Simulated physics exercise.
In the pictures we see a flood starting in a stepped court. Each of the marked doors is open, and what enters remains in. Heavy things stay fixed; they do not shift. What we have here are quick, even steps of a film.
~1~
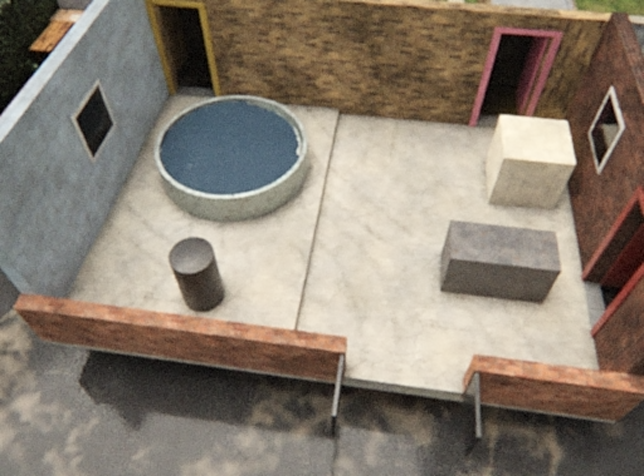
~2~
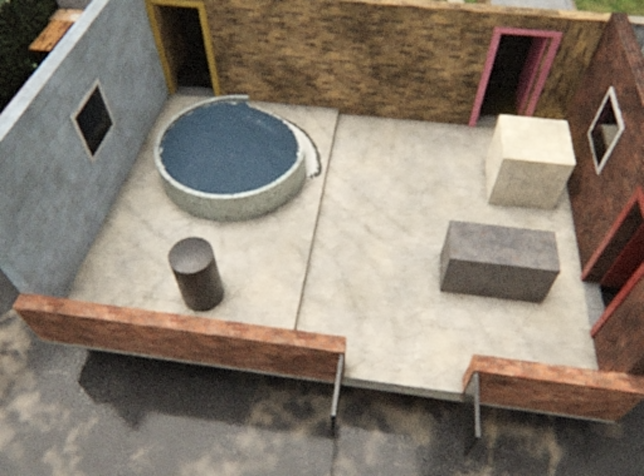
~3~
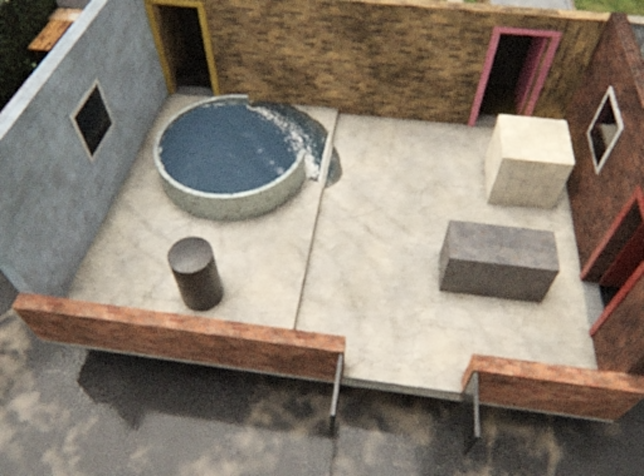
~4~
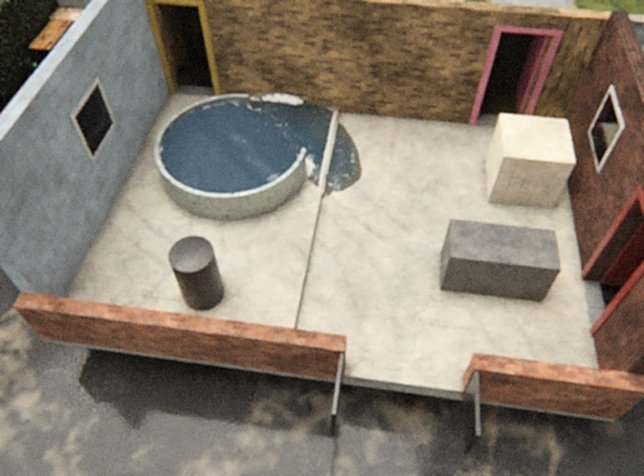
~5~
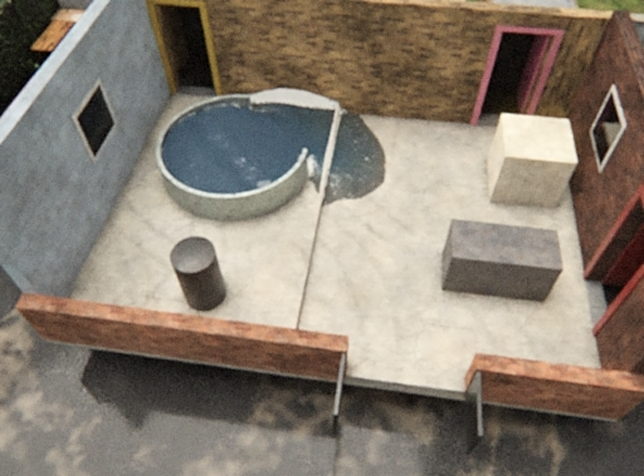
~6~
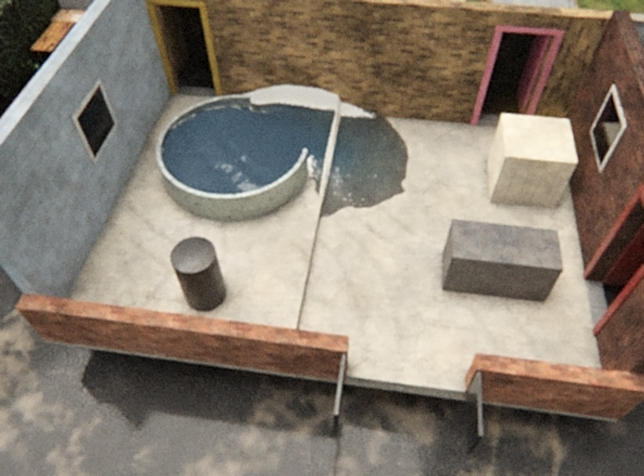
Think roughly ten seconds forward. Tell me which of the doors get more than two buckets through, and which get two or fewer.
Sorted out: The yellow door gets more than two; the red door gets more than two; the pink door gets more than two.
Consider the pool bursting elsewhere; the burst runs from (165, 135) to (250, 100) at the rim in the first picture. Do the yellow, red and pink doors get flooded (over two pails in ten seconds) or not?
The yellow one tops the mark; the red one falls short; the pink one falls short.
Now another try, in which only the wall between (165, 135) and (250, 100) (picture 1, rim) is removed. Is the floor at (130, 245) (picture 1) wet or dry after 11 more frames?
There: Wet.
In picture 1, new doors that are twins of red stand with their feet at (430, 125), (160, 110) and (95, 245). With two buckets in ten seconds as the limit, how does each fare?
They turn out over, over and short.
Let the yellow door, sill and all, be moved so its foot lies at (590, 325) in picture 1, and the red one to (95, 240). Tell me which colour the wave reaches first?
The pink one.
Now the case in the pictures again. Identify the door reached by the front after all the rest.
The door marked red.
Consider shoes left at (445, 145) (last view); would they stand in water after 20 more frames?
That spot will be soaked.
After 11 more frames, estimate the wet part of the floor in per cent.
Close to 30 %.
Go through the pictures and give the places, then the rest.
The first frame shows still water in the round tank at (232, 146).
In the second frame, the front is at (312, 176), out from the gap on the round tank's far side.
In the third frame, water pours out on the round tank's far side and has run to (327, 184).
In the fourth frame, water pours out on the round tank's far side and has run to (351, 181).
In the fifth frame, the front is at (378, 179), out from the gap on the round tank's far side.
In the sixth frame, the front is at (397, 188), out from the gap on the round tank's far side.
A moment on, water covers 25 % of the floor; the yellow door wet at the sill, nothing in, the red door not reached, the pink door not reached.
Next, water covers 30 % of the floor; the yellow door wet at the sill, nothing in, the red door not reached, the pink door wet at the sill, nothing in.
Then, water covers 45 % of the floor; the yellow door under two buckets in, the red door wet at the sill, nothing in, the pink door wet at the sill, nothing in.
Later, water covers 75 % of the floor; the yellow door over two buckets in, the red door over two buckets in, the pink door far over two buckets in.
In the end, water covers 85 % of the floor; the yellow door over two buckets in, the red door over two buckets in, the pink door far over two buckets in.
